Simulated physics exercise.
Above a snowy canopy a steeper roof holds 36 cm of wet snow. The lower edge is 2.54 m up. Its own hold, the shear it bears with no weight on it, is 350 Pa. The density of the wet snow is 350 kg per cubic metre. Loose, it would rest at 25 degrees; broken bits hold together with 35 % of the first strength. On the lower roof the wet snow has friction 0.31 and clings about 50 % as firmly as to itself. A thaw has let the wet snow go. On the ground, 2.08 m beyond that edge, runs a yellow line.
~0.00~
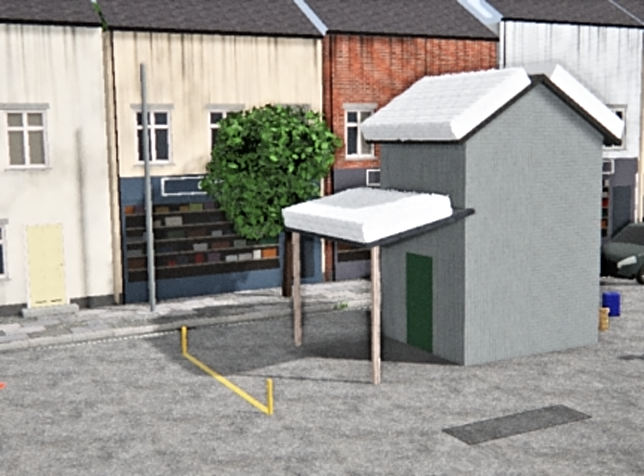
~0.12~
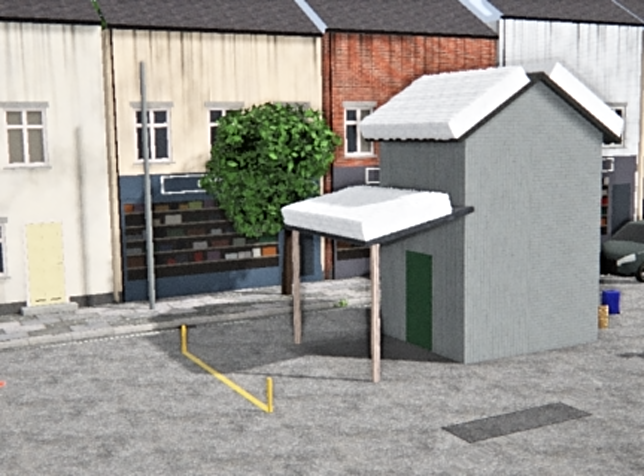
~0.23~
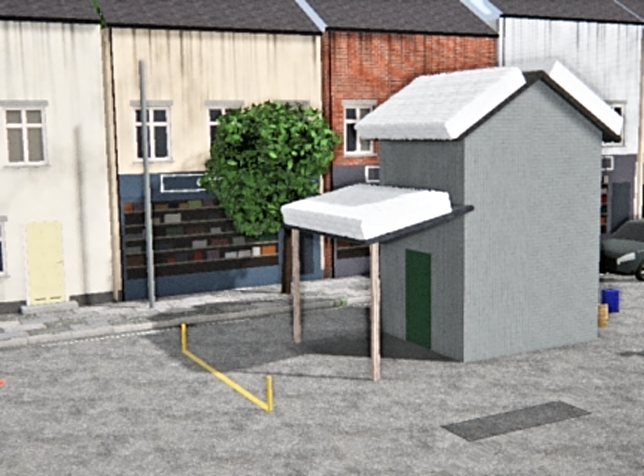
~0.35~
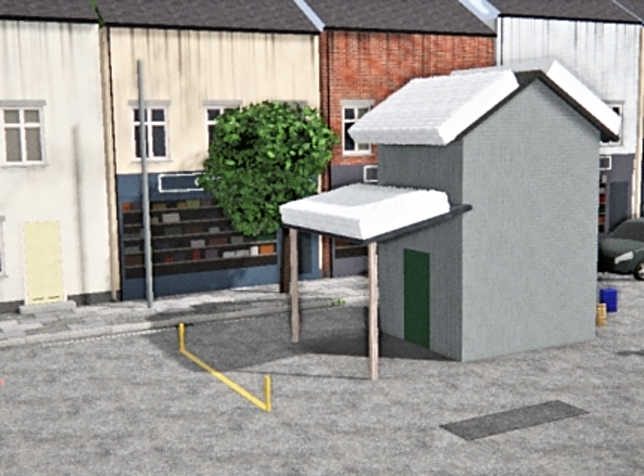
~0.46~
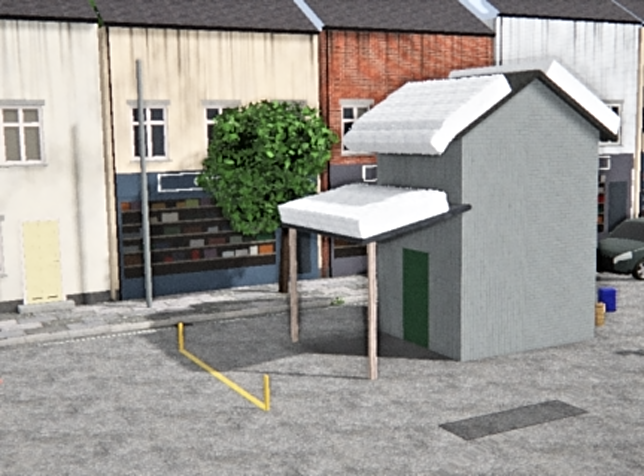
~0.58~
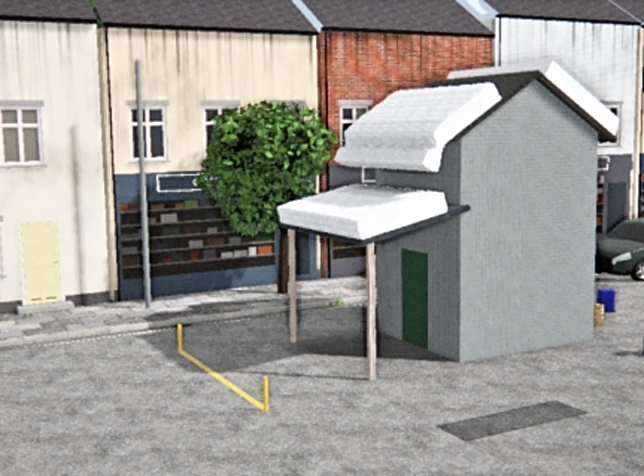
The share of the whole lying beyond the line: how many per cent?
The share of the whole lying beyond the line is near 28 %.
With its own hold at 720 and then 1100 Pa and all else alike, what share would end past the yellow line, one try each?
In that order: 20 %, 12 %.
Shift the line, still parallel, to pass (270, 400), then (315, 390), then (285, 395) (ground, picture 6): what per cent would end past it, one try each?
In turn about 35 %, 50 %, 40 %.
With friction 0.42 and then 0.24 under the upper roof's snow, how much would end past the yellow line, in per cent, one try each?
In turn about 14 %, 25 %.
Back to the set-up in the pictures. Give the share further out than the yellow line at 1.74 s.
Some 0 per cent.
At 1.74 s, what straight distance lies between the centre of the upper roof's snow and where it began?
About 4.0 m.
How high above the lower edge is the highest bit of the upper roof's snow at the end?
Some 0.7 m.
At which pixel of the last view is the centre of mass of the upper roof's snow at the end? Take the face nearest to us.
Near (286, 337).
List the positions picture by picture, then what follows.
In the first picture, leading edge of the wet snow at (457, 126).
In the second picture, leading edge of the wet snow at (455, 125), its middle shifted 3.0 cm, 1 % of it past the upper edge, in one piece.
In the third picture, leading edge of the wet snow at (452, 135), its middle shifted 11 cm, 6 % of it past the upper edge, in one piece.
In the fourth picture, leading edge of the wet snow at (445, 137), its middle shifted 25 cm, 13 % of it past the upper edge, in one piece.
In the fifth picture, leading edge of the wet snow at (436, 138), its middle shifted 44 cm, 23 % of it past the upper edge, cracking.
In the sixth picture, leading edge of the wet snow at (427, 156), its middle shifted 69 cm, 36 % of it past the upper edge, cracking.
After 1.11 s, none is below the lower edge and 0 % is past the line.
After 1.74 s, 45 % is below the lower edge and 0 % is past the line.
After 2.37 s, 60 % is below the lower edge and 27 % is past the line.
After 3.00 s, 60 % is below the lower edge and 28 % is past the line.
After 3.10 s, at the end, 60 % is below the lower edge and 28 % is past the line.
